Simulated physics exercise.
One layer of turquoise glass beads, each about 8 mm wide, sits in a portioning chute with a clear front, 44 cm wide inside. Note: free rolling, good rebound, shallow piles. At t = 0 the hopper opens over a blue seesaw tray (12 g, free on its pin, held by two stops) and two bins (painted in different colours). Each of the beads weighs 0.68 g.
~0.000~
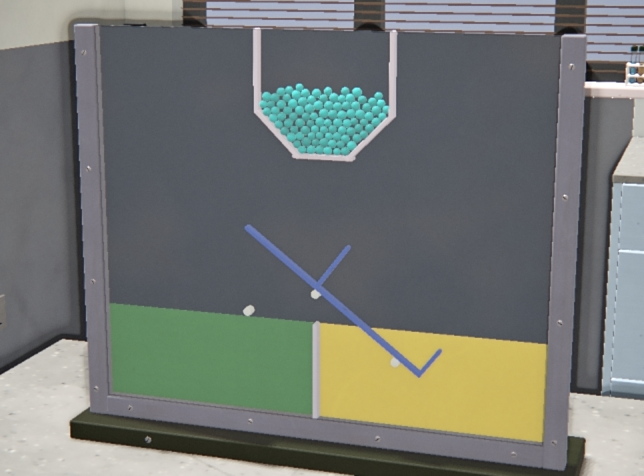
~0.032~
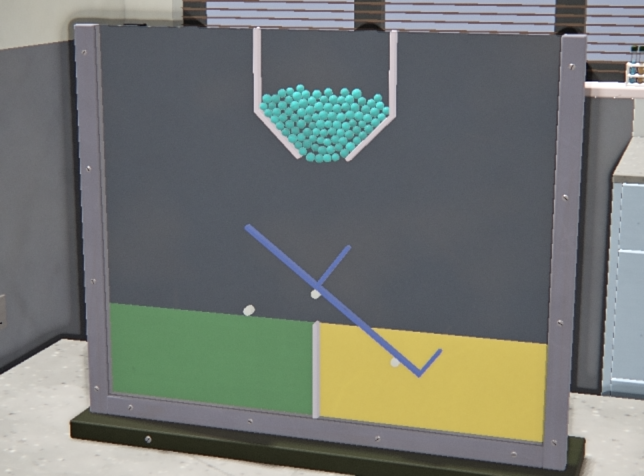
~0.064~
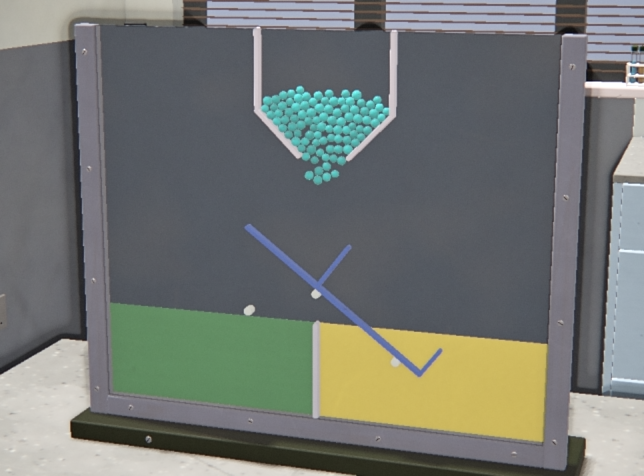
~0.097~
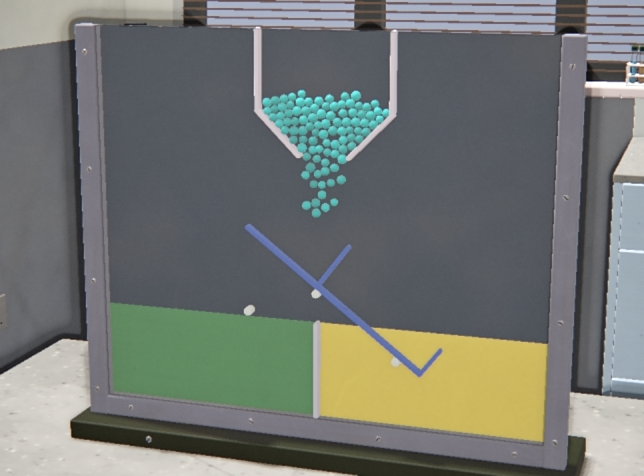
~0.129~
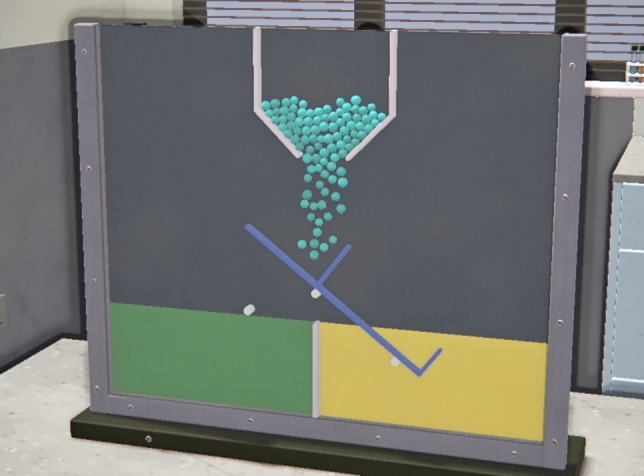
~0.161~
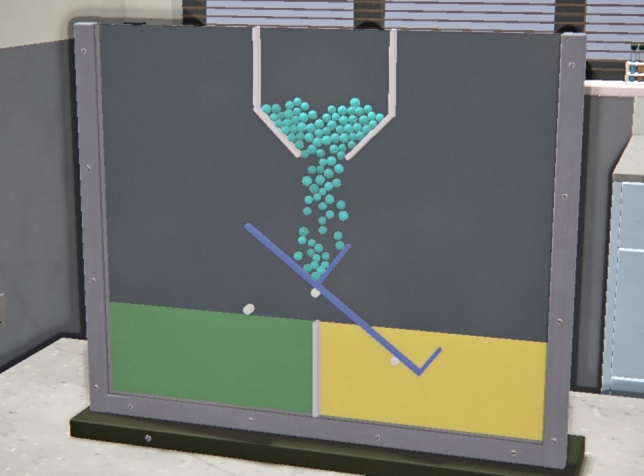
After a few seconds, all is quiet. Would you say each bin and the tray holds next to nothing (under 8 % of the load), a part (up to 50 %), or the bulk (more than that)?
I would say yellow bin: A part, green bin: Next to nothing, tray: The bulk.
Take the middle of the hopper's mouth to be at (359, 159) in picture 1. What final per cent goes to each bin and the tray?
The yellow bin ends with 35 %, the green bin with 0 %, and the tray with 65 %.
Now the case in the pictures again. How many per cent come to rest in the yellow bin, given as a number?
Roughly 15 per cent.
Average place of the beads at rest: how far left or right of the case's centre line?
2 cm right.
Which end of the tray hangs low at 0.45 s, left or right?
Right end.
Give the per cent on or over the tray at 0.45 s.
Some 95 percent.
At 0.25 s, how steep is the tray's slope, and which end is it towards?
The tray tilts about 35 degrees, and its right end is the low one.
After 0.45 s, 100 % have left the hopper; tray right end down 36°; on or over it 95 %, past it to the left 0 %, to the right 0 %.
After 0.80 s, 100 % have left the hopper; tray right end down 37°; on or over it 85 %, past it to the left 0 %, to the right 15 %.
Settled by 2.2 s, yellow bin 15 %, green bin 0 %, tray 80 %; tray right end down 37°.
